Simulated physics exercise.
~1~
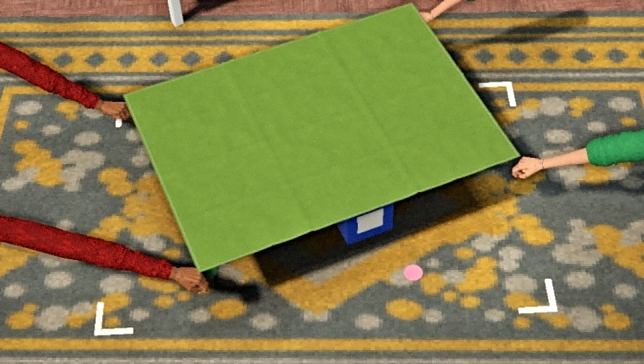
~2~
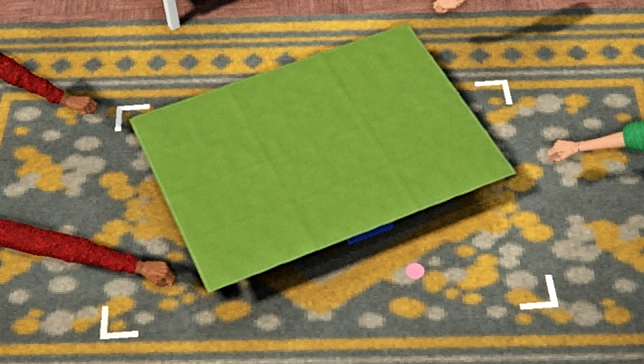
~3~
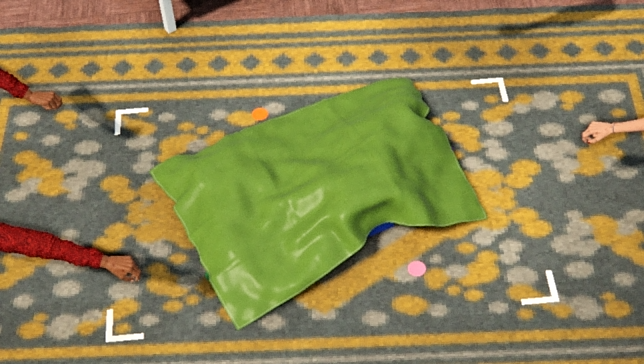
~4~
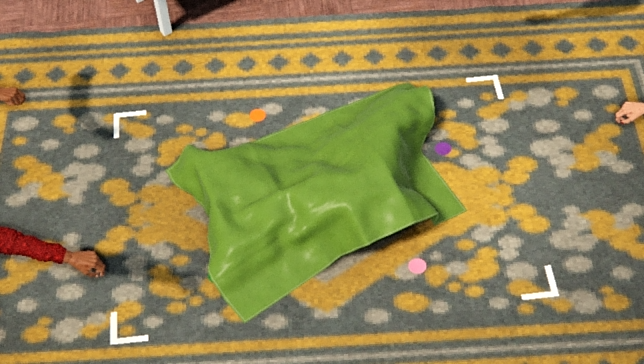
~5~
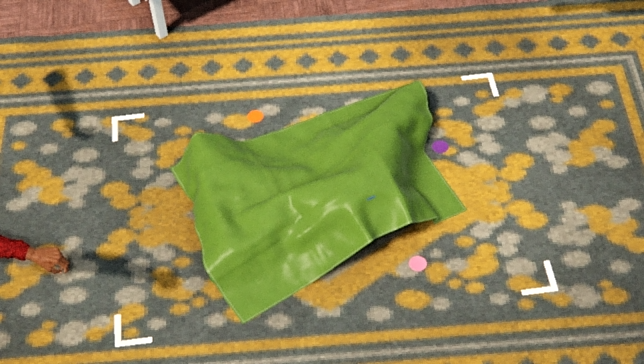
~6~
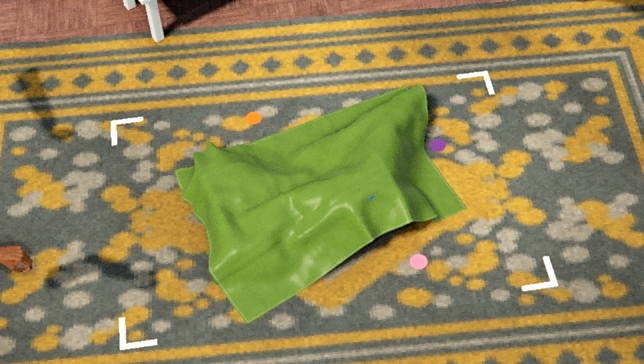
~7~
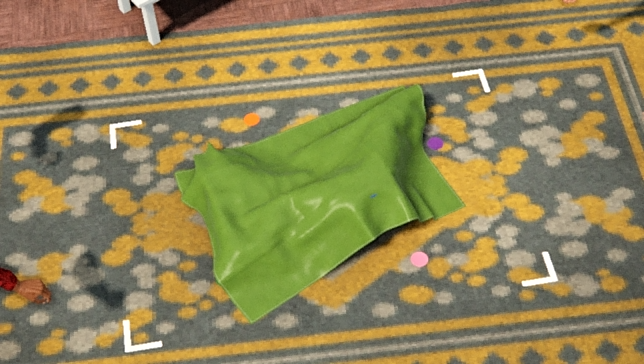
A green tarp, released by several hands, drops and settles crumpled over objects on a patterned carpet.
